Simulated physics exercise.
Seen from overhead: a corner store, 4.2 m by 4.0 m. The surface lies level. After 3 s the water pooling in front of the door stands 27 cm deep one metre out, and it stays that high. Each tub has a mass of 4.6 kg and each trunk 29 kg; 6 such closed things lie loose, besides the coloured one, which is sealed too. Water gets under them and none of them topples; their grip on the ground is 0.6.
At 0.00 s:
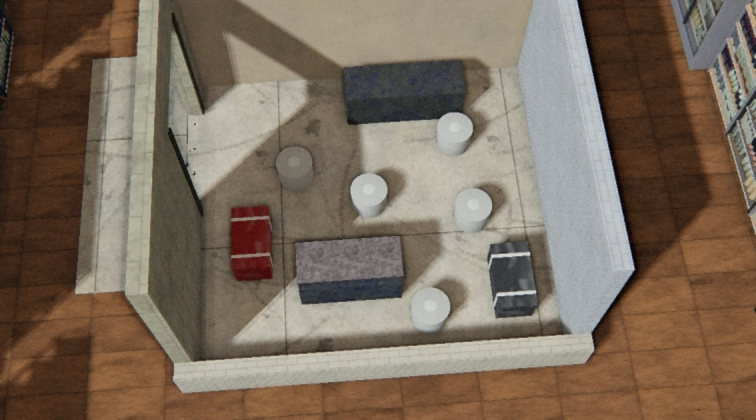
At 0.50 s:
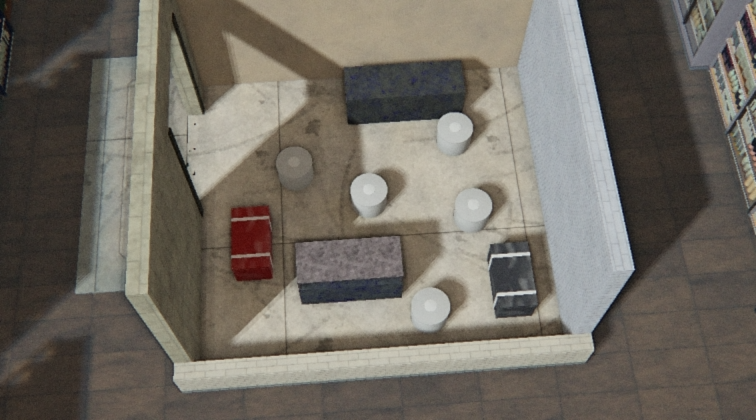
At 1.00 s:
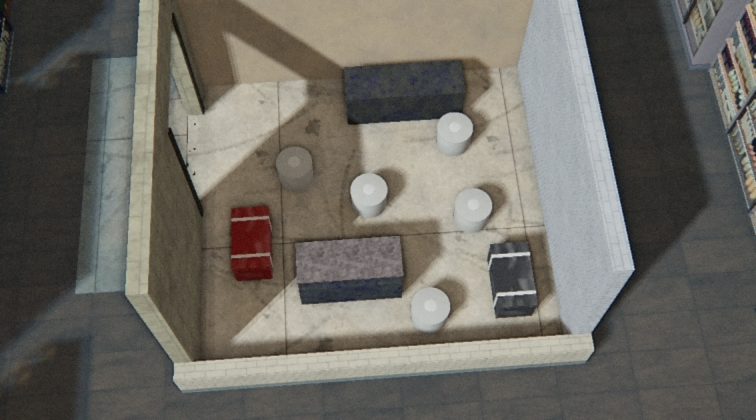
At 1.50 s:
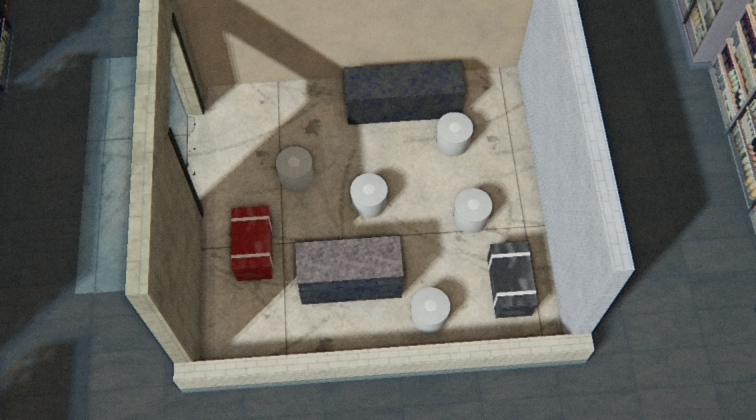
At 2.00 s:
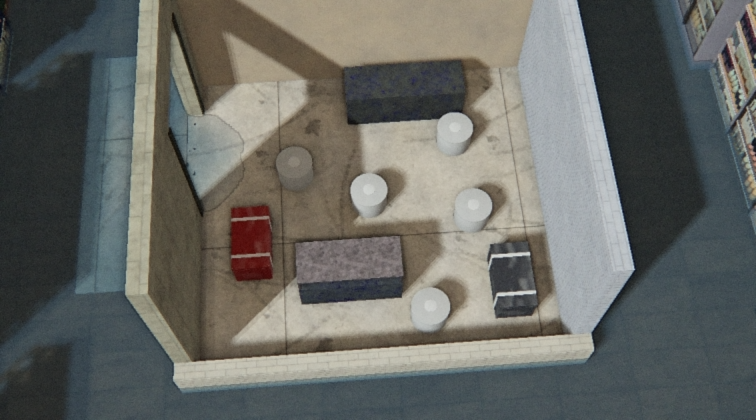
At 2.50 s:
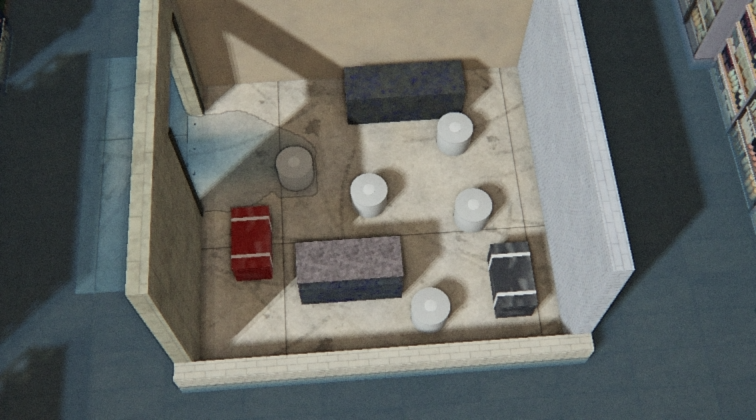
The video shows an overhead view of a small walled room holding a red trunk, a dark trunk, blocks and pale cylinders, all motionless, as bluish water covers the brown floor outside, then spreads inside from the left doorway.
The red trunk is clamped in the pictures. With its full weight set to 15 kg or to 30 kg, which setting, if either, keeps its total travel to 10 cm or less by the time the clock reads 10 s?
Only the heavier amount suffices.
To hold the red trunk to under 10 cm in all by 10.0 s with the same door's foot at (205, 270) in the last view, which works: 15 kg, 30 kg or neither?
Short version: Neither mass is sufficient.
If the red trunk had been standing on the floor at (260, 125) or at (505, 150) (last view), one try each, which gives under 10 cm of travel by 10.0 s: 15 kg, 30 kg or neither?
First try none suffices, second try none suffices.
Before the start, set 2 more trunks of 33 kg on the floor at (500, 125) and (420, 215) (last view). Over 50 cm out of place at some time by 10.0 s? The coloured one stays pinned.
Well, below half a metre and then beyond half a metre.
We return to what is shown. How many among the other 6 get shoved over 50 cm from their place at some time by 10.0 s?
Result: 6.
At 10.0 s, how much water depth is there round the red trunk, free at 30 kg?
About 7 cm.
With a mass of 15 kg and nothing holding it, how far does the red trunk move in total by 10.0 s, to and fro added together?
30 cm, roughly.
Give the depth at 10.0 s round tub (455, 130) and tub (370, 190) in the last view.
First about 14 cm, second about 11 cm.
After 3.5 s the red trunk would be 0 cm from its start with 15 kg and 0 cm from its start with 30 kg; 1 cm of water round it then.
After 4.5 s the red trunk would be 0 cm from its start with 15 kg and 0 cm from its start with 30 kg; 3 cm of water round it then.
After 7.0 s the red trunk would be 8 cm from its start with 15 kg and 0 cm from its start with 30 kg; 4 cm of water round it then.
After 10.0 s the red trunk would be 25 cm from its start with 15 kg and 0 cm from its start with 30 kg; 7 cm of water round it then.
